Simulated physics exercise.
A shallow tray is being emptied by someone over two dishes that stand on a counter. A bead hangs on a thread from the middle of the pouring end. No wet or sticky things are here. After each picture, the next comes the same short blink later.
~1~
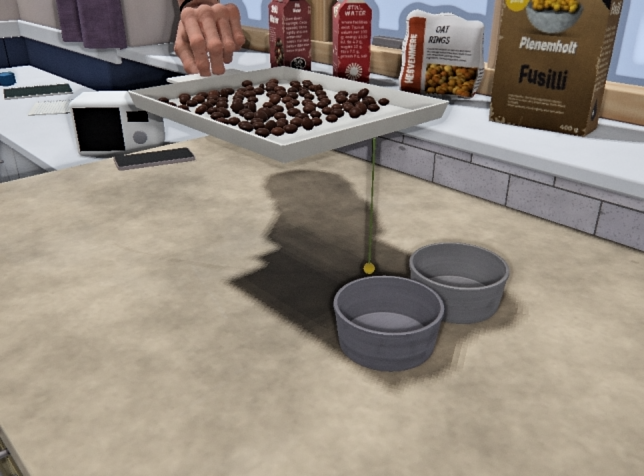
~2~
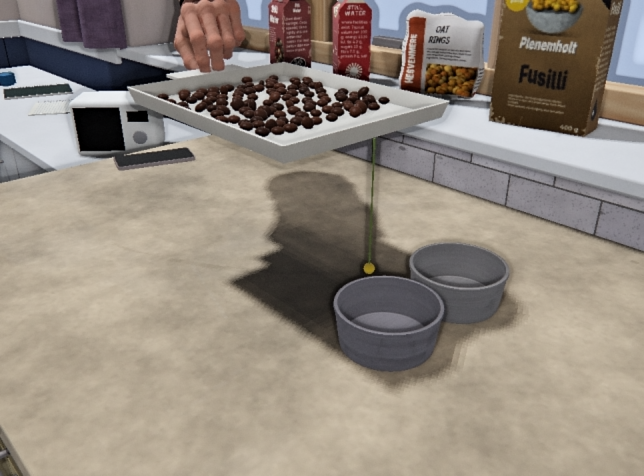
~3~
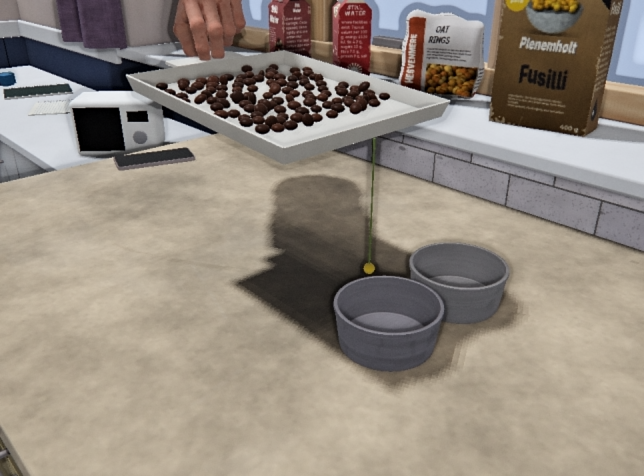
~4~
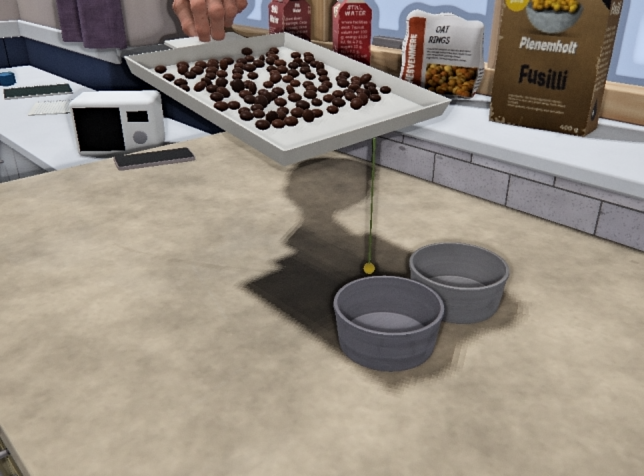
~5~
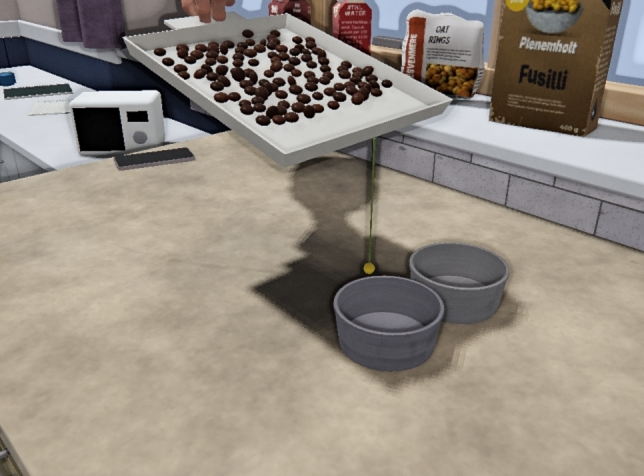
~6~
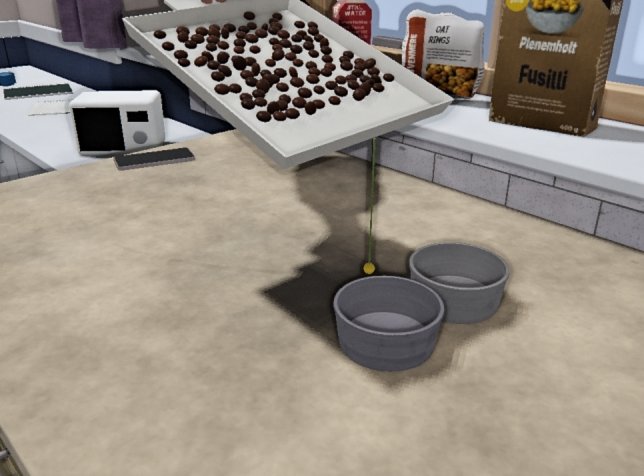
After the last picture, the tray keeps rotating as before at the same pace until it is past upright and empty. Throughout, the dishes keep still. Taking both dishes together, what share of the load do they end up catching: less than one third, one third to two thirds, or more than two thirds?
They catch one third to two thirds.
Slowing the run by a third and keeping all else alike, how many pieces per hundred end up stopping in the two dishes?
Result: About 50 per cent.
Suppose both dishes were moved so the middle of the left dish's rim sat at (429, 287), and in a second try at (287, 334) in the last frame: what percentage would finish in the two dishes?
It comes to near 30 per cent the first time and near 50 per cent the second time.
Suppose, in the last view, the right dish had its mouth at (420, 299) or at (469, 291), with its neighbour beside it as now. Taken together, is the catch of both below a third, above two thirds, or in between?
Beyond two thirds; in the middle band.
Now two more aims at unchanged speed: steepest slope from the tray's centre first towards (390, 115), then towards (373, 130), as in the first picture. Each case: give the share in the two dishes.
Roughly 40 percent first and 80 percent second.
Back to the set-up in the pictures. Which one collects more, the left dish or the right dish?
You'll find more in the left of the two at the end.
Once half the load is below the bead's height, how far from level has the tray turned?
Around 95° at that moment.
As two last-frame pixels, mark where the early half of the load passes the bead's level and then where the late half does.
First roughly (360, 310), then roughly (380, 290).
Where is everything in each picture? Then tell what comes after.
Corners of the pouring end at (284, 143) and (442, 101), level; middle of the load at (268, 105), flat chocolate drops; left dish at (429, 342); right dish at (497, 297); bead on its thread at (369, 268), in the first frame.
Corners of the pouring end at (284, 143) and (443, 101), level; middle of the load at (268, 103), in the second frame.
Corners of the pouring end at (284, 145) and (443, 100), tipped barely, lowest at the left corner; middle of the load at (268, 96), in the third frame.
Corners of the pouring end at (285, 147) and (444, 99), tipped a little, lowest at the left corner; middle of the load at (268, 85), in the fourth frame.
Corners of the pouring end at (286, 149) and (446, 98), tipped a little, lowest at the left corner; middle of the load at (269, 74), in the fifth frame.
Corners of the pouring end at (287, 152) and (447, 98), tipped clearly, lowest at the left corner; middle of the load at (270, 63); left dish at (429, 342); right dish at (497, 297), in the sixth frame.
Soon, tray tipped steeply; most on the tray; a small part in the air.
A while on, tray tipped right over; about a quarter on the tray; about a quarter in the left dish; a stray few in the right dish; about a quarter outside both; about a quarter in the air.
Towards the end, tray tipped past a quarter turn; about a third in the left dish; a small part in the right dish; about half outside both.
Finally, tray tipped past a quarter turn; about a third in the left dish; a small part in the right dish; about half outside both.
